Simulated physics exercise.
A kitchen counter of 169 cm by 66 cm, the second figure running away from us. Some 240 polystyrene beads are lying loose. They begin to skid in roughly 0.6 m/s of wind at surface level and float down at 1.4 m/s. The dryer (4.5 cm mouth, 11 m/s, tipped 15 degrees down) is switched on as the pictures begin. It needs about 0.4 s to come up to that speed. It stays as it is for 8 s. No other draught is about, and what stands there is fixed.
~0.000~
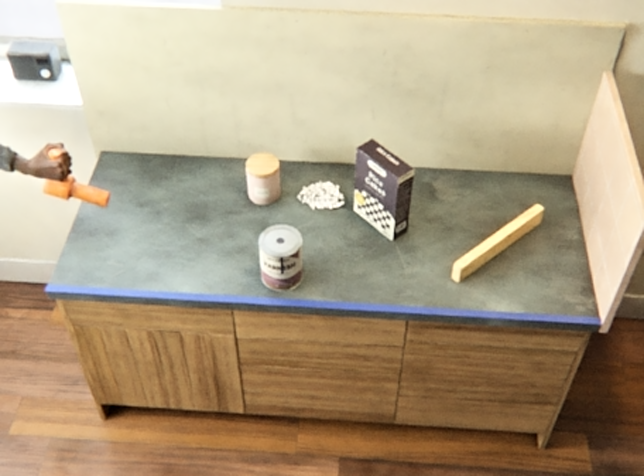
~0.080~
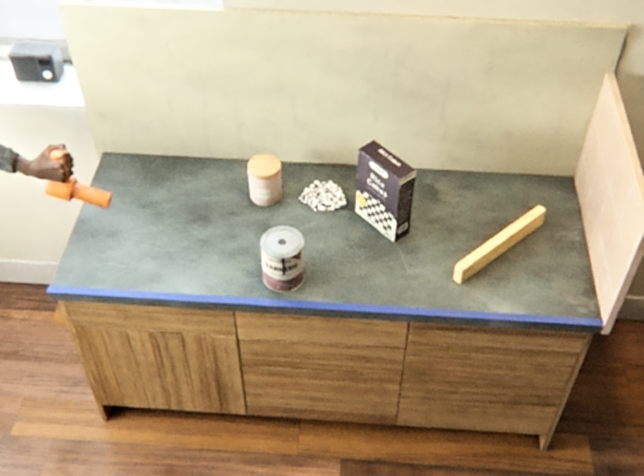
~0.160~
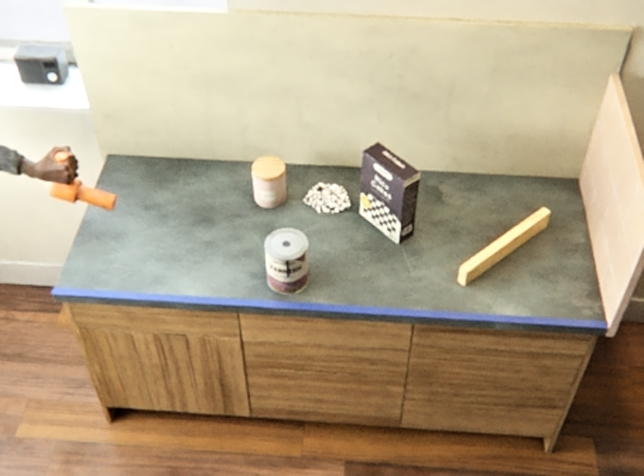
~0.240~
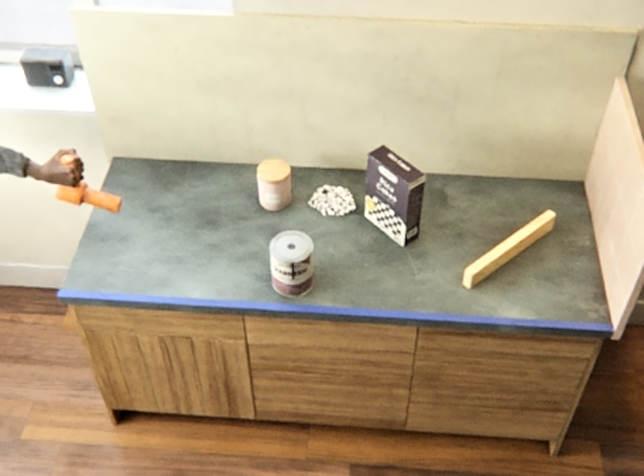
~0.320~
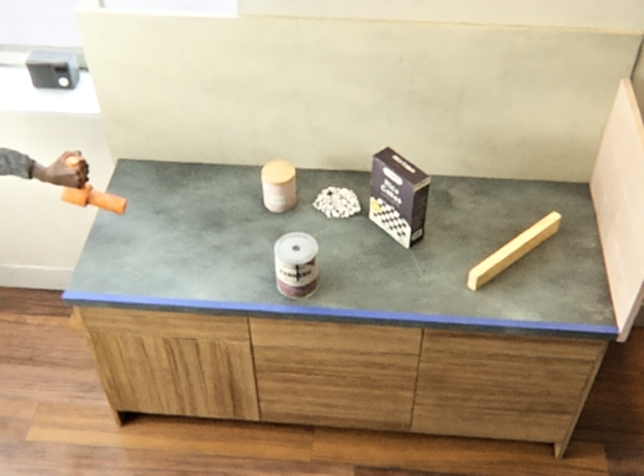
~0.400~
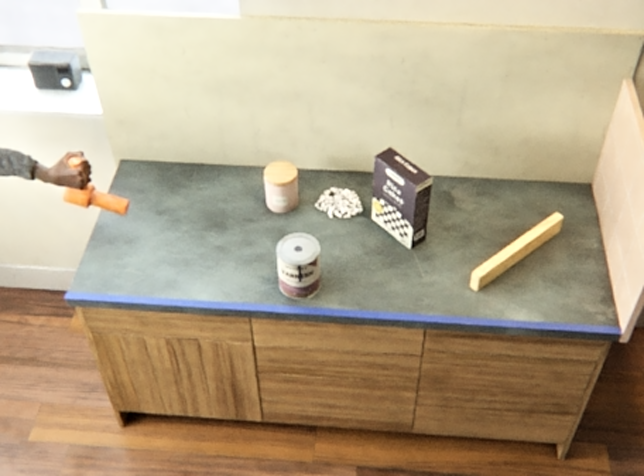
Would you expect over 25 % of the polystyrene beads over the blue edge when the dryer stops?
Answer: No.
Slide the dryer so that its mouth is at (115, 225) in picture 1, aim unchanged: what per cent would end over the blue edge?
Then about 0 %.
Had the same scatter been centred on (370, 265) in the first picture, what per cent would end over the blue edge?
It would be near 80 %.
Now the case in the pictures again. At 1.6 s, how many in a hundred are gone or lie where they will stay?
Near 4 %.
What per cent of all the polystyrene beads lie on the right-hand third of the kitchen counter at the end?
Near 70 %.
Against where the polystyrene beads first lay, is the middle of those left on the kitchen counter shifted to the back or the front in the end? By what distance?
Towards the back, some 15 cm.
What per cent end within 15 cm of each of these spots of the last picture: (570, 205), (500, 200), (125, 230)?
In turn about 60 %, 15 %, 0 %.
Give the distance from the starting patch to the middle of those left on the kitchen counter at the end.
About 75 cm.
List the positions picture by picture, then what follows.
In the first picture, the middle of the polystyrene beads is near (322, 196), none has stirred yet and the mouth of the dryer is at (108, 200).
In the second picture, the middle of the polystyrene beads is near (324, 196), none has stirred yet and the blue edge is centred on (321, 309).
In the third picture, the middle of the polystyrene beads is near (328, 198), none has stirred yet, the top of a jar is at (269, 167) and the top of a carton is at (391, 161).
In the fourth picture, the middle of the polystyrene beads is near (333, 201) and none has stirred yet.
In the fifth picture, the middle of the polystyrene beads is near (338, 202) and none has stirred yet.
In the sixth picture, the middle of the polystyrene beads is near (340, 203) and none has stirred yet.
After 1.6 s, 96 % are on the move or not yet settled, 0 % are over the blue edge; the middle of those still in play is near (440, 178).
After 2.6 s, 95 % are on the move or not yet settled, 0 % are over the blue edge; the middle of those still in play is near (517, 184).
After 4.4 s, 87 % are on the move or not yet settled, 0 % are over the blue edge; the middle of those still in play is near (538, 187).
After 8.0 s, at the end, 0 % are over the blue edge; the middle of those still in play is near (548, 186).
